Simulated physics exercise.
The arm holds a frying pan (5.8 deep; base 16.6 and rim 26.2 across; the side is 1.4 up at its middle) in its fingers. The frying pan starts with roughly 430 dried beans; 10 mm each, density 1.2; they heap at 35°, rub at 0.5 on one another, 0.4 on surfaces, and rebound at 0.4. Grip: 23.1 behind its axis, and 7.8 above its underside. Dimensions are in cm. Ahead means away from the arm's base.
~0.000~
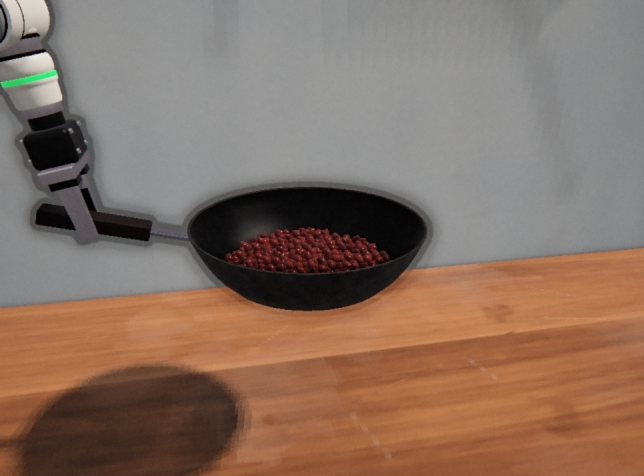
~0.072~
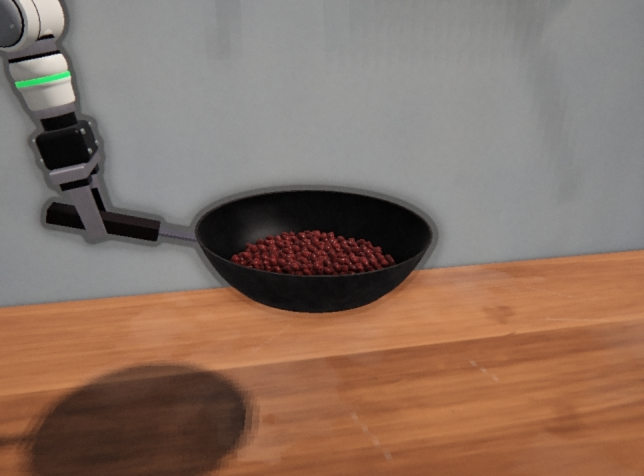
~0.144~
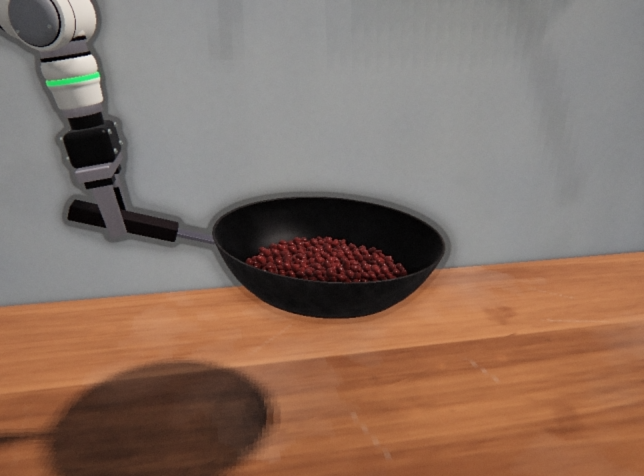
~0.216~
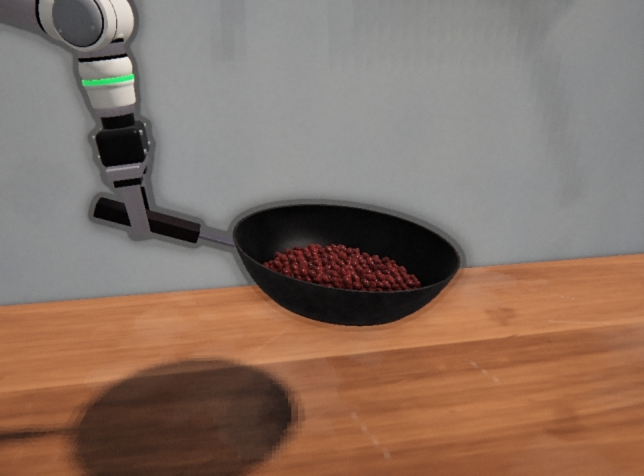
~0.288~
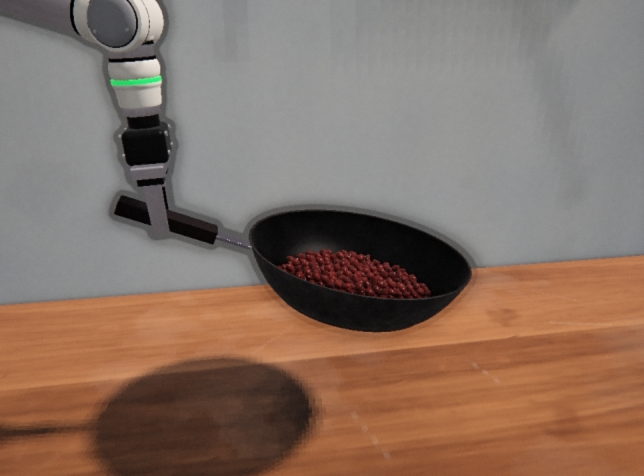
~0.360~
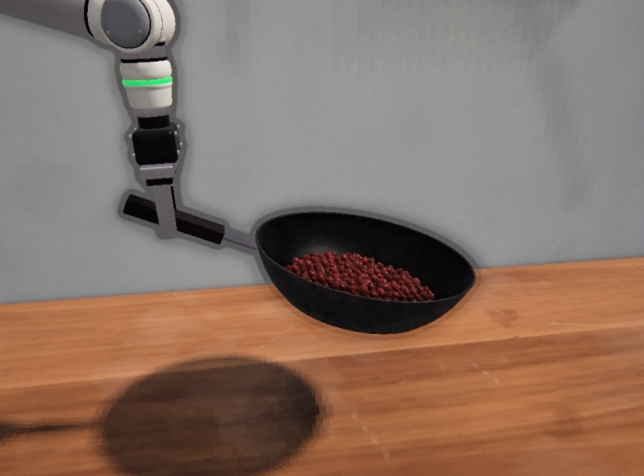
A robot arm moves a black pan of dark red beans right, tilting it slightly forward.
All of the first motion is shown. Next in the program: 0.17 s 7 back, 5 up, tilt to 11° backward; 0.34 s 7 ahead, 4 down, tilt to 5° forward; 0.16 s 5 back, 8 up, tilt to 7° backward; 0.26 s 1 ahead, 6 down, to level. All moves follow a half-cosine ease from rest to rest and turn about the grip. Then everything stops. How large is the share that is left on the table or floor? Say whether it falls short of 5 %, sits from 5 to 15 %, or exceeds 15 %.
It falls short of 5 %.
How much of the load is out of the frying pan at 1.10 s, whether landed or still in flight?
I'd put it at about 0 in a hundred.
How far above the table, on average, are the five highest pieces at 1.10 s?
Close to 45 cm.
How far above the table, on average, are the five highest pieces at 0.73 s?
They are some 32 cm up.
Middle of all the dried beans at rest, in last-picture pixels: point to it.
(296, 238).
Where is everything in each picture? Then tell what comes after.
The frying pan middle at (308, 247), level; upper third of the load around (303, 258), from x 230 to 385, top at y 230; 427 in the frying pan, in the first frame.
The frying pan middle at (314, 250), level; upper third of the load around (304, 261), from x 235 to 390, top at y 235, in the second frame.
The frying pan middle at (327, 256), tilted 3° forward; upper third of the load around (310, 267), from x 250 to 405, top at y 240, in the third frame.
The frying pan middle at (343, 264), tilted 6° forward; upper third of the load around (312, 274), from x 265 to 415, top at y 250, in the fourth frame.
The frying pan middle at (356, 270), tilted 8° forward; upper third of the load around (317, 279), from x 280 to 425, top at y 255, in the fifth frame.
The frying pan middle at (360, 272), tilted 9° forward; upper third of the load around (320, 281), from x 285 to 430, top at y 255; 427 in the frying pan, in the sixth frame.
After 0.73 s, level, highest piece 32 above the table; 427 in the frying pan.
After 1.10 s, tilted 6° backward, highest piece 46 above the table; 423 in the frying pan, 4 in flight or on a rim.
After 1.49 s, level, highest piece 29 above the table; 426 in the frying pan, 1 on the table or floor.
After 2.54 s, level, highest piece 29 above the table; 426 in the frying pan, 1 on the table or floor.
In the end, 426 in the frying pan, 1 on the table or floor. That is 0 % on the table or floor.
